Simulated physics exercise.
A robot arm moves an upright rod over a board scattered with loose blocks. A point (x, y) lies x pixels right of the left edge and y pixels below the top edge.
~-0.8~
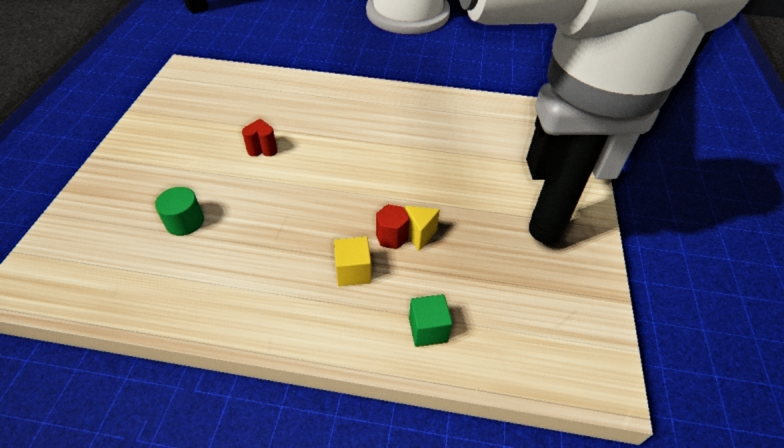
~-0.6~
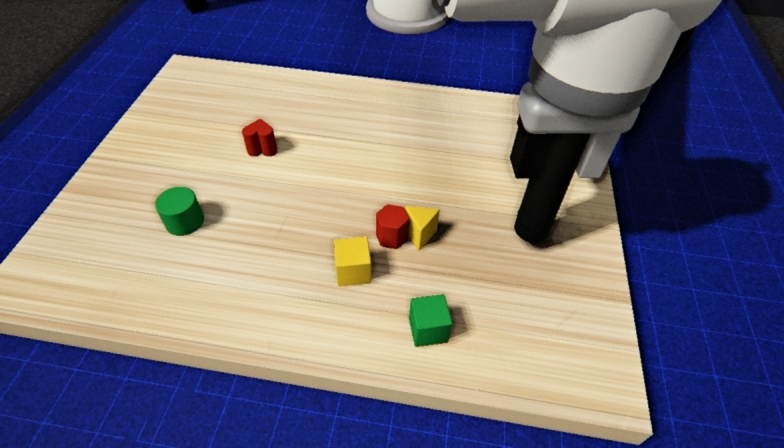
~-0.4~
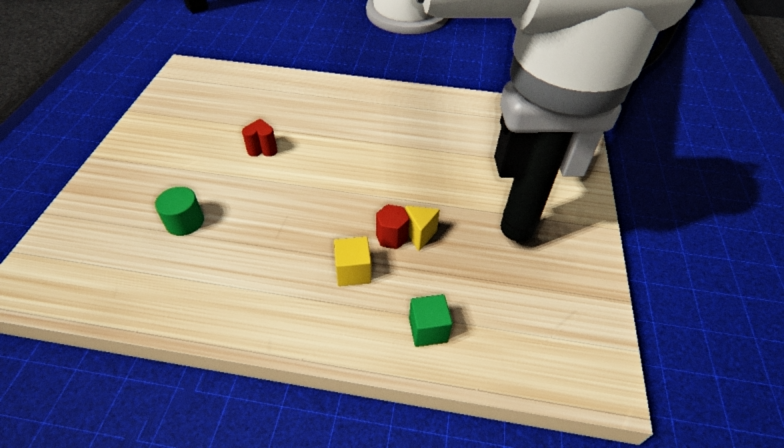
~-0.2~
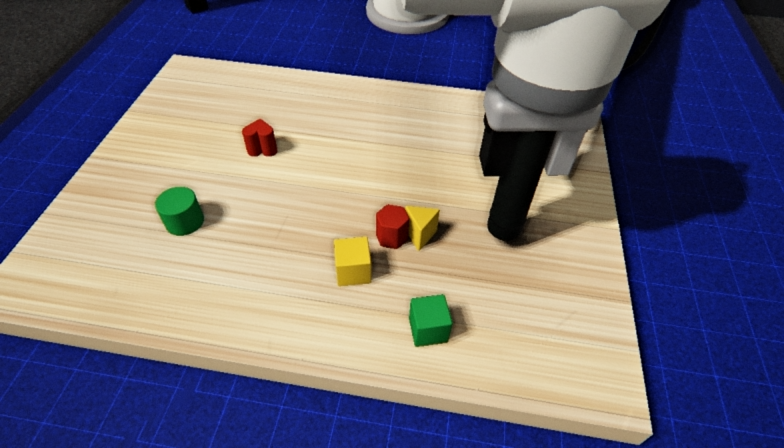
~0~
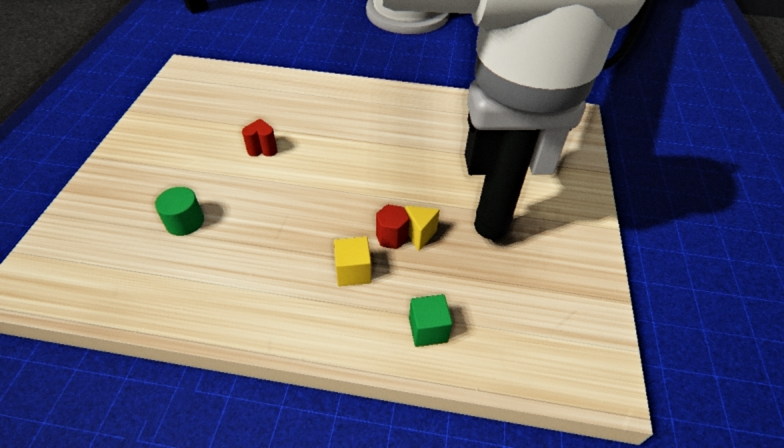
A robot arm holding an upright black rod starts near the right side of a wooden board and slides it steadily left by a short distance. The rod nears the yellow triangular block beside a red hexagon, while all the blocks, including the yellow and green cubes, stay still.
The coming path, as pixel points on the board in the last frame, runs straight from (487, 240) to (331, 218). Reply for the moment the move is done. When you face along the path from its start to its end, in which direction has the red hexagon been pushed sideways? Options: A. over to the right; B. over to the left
My pick is B.
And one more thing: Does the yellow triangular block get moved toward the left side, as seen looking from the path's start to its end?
I expect not.
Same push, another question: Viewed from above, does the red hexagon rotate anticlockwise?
I believe so.
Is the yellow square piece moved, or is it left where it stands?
The block in question stays where it was by the end.
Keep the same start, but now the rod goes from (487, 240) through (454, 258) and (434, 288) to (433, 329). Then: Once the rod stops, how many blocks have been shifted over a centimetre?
Most likely one.
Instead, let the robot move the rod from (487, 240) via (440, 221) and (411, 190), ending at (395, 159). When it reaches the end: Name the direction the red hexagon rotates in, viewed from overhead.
Direction: Anticlockwise.
On the path given first. One third of the way, rod at (435, 220); red hexagon at (383, 216), turned 25° anticlockwise; yellow triangular block at (407, 208), turned 20° anticlockwise.
Two thirds of the way, rod at (381, 212); red hexagon at (357, 222), turned 65° anticlockwise; yellow triangular block at (356, 195), turned 20° anticlockwise.
At the end, rod at (330, 204); yellow square piece not moved; red hexagon at (341, 223), turned 125° anticlockwise; yellow triangular block at (311, 182), turned 15° clockwise.
